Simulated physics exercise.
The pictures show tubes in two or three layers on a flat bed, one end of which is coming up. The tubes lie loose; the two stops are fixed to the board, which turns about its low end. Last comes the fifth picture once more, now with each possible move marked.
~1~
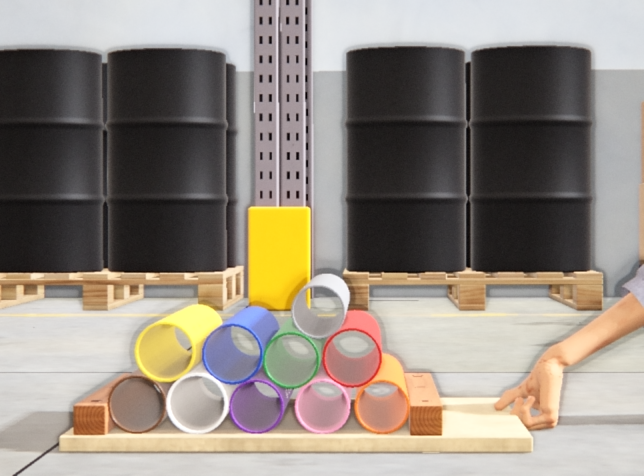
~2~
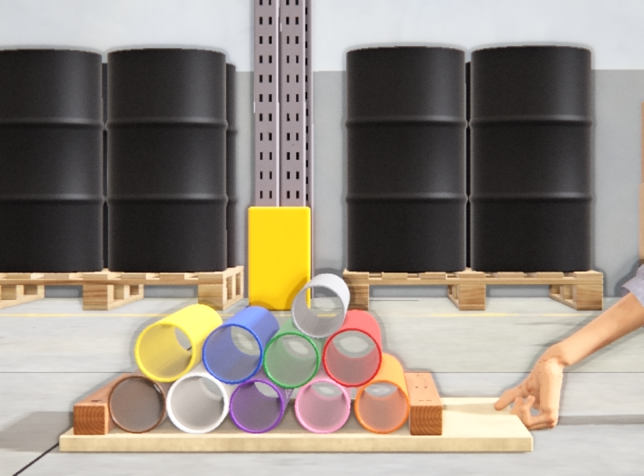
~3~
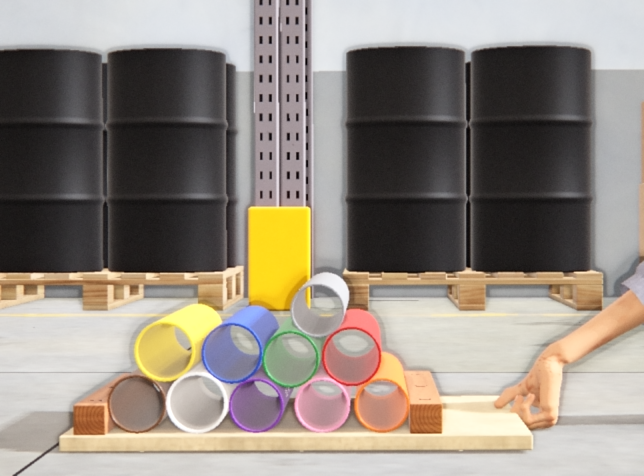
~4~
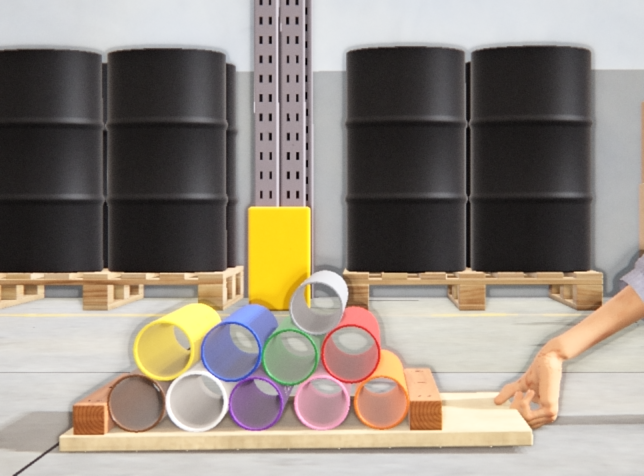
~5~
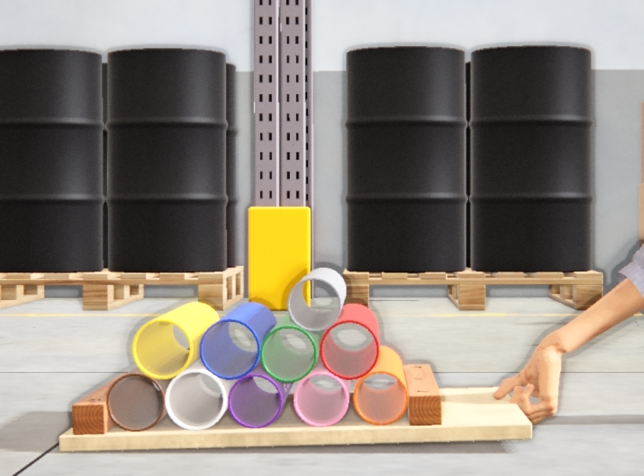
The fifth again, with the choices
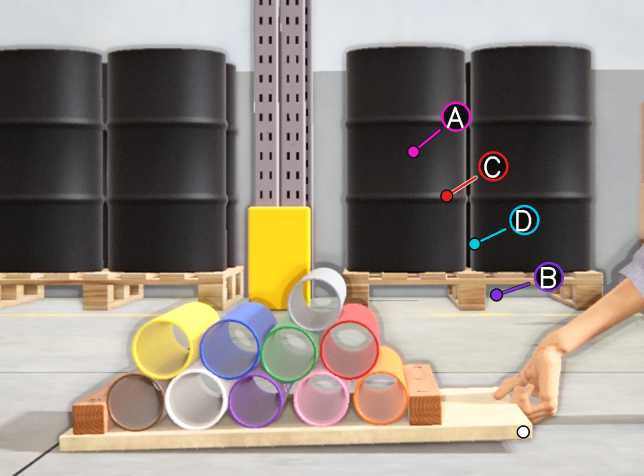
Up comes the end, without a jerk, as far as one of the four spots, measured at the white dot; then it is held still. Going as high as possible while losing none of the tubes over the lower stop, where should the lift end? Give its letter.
The last mark within the limit is B.
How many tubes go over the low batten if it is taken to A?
It comes to five.
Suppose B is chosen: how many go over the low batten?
It comes to none.
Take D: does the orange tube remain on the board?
Yes.
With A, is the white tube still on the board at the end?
Yes.
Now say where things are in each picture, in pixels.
In the first frame, board (302, 408); brown tube (137, 404); white tube (197, 404).
In the second frame, white tube (197, 404); purple tube (256, 407).
In the third frame, board (302, 408); orange tube (382, 405); red tube (352, 356).
In the fourth frame, board (302, 405); brown tube (137, 404); white tube (196, 402).
In the fifth frame, board (302, 402); brown tube (136, 402); white tube (196, 400).
On the marked copy, A at (414, 152); B at (496, 295); C at (447, 196); D at (475, 244); the white dot at (524, 432).
Following B. Soon after the start, board at 14°.
Later, board at 19°.
In the end, board at 19°, none over the low batten.
As for the rest, A five over the low batten; C five over the low batten; D four over the low batten (green, blue, yellow, grey).
